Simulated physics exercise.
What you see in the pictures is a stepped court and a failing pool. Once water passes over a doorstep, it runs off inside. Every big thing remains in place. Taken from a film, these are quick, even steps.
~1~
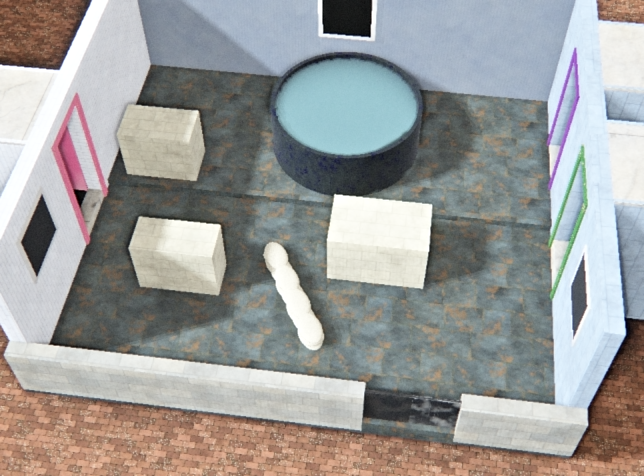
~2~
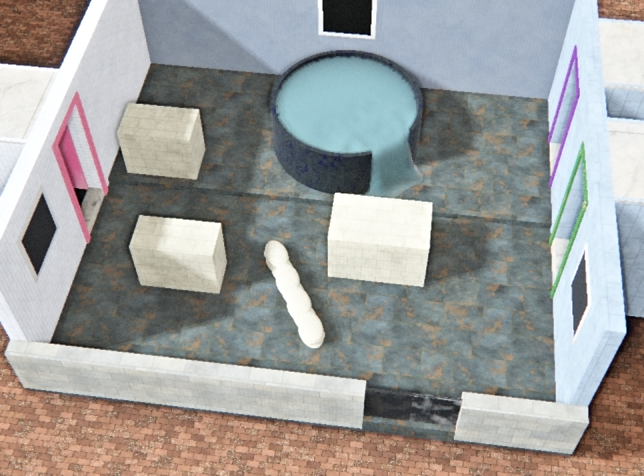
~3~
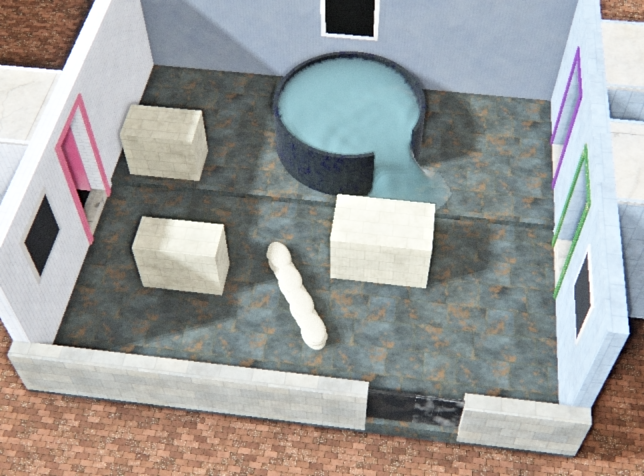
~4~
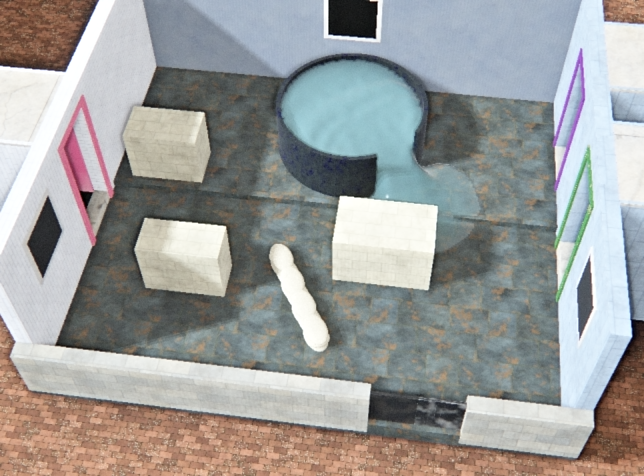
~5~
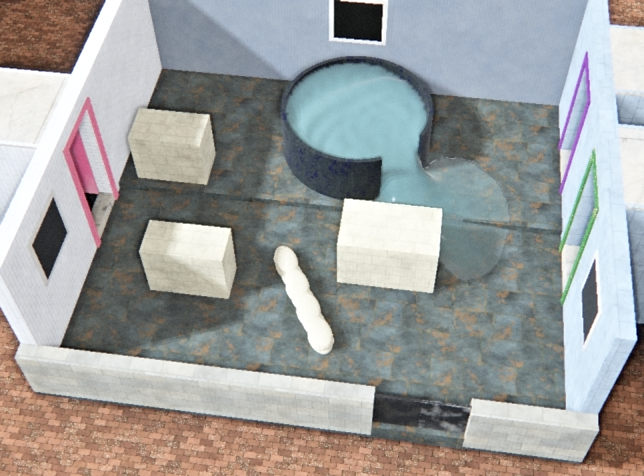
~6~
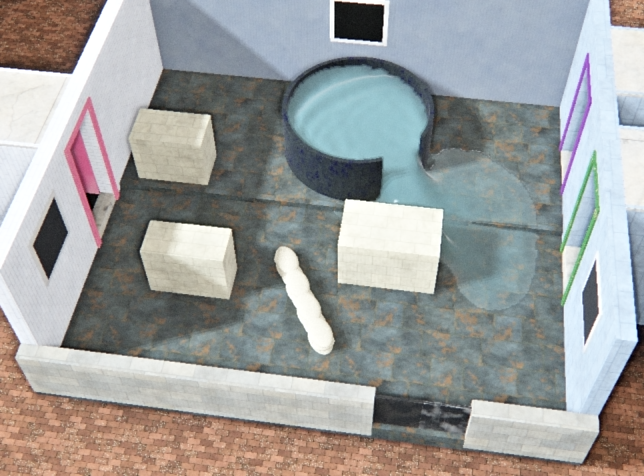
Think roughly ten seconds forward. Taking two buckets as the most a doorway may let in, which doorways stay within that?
I predict the pink door will remain at two buckets or below; I predict the purple door will overshoot two buckets; I predict the green door will overshoot two buckets.
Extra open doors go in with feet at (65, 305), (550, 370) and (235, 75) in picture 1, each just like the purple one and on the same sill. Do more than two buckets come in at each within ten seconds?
Taken in sequence, they go: Exceeded, exceeded, not exceeded.
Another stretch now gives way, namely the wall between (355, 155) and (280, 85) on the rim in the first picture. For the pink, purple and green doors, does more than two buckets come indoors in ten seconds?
So the pink one ends up above, the purple one ends up below and the green one ends up below.
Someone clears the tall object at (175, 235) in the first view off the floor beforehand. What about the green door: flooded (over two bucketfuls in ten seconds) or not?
Green: Above.
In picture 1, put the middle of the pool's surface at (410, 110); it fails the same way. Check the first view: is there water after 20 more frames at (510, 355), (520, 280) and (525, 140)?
In turn: Awash, awash, under water.
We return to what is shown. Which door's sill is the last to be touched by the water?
Going by the pictures, I'd say the door marked pink.
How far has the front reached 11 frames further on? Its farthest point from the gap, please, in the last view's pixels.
(563, 437).
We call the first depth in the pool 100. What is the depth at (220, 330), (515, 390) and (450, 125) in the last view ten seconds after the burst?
12, 16 and 6 in a hundred, in turn.
A moment on, water covers 25 % of the floor; the pink door not reached, the purple door under two buckets in, the green door under two buckets in.
Next, water covers 30 % of the floor; the pink door not reached, the purple door under two buckets in, the green door far over two buckets in.
Then, water covers 50 % of the floor; the pink door wet at the sill, nothing in, the purple door over two buckets in, the green door far over two buckets in.
Later, water covers 75 % of the floor; the pink door wet at the sill, nothing in, the purple door over two buckets in, the green door far over two buckets in.
In the end, water covers 85 % of the floor; the pink door wet at the sill, nothing in, the purple door over two buckets in, the green door far over two buckets in.
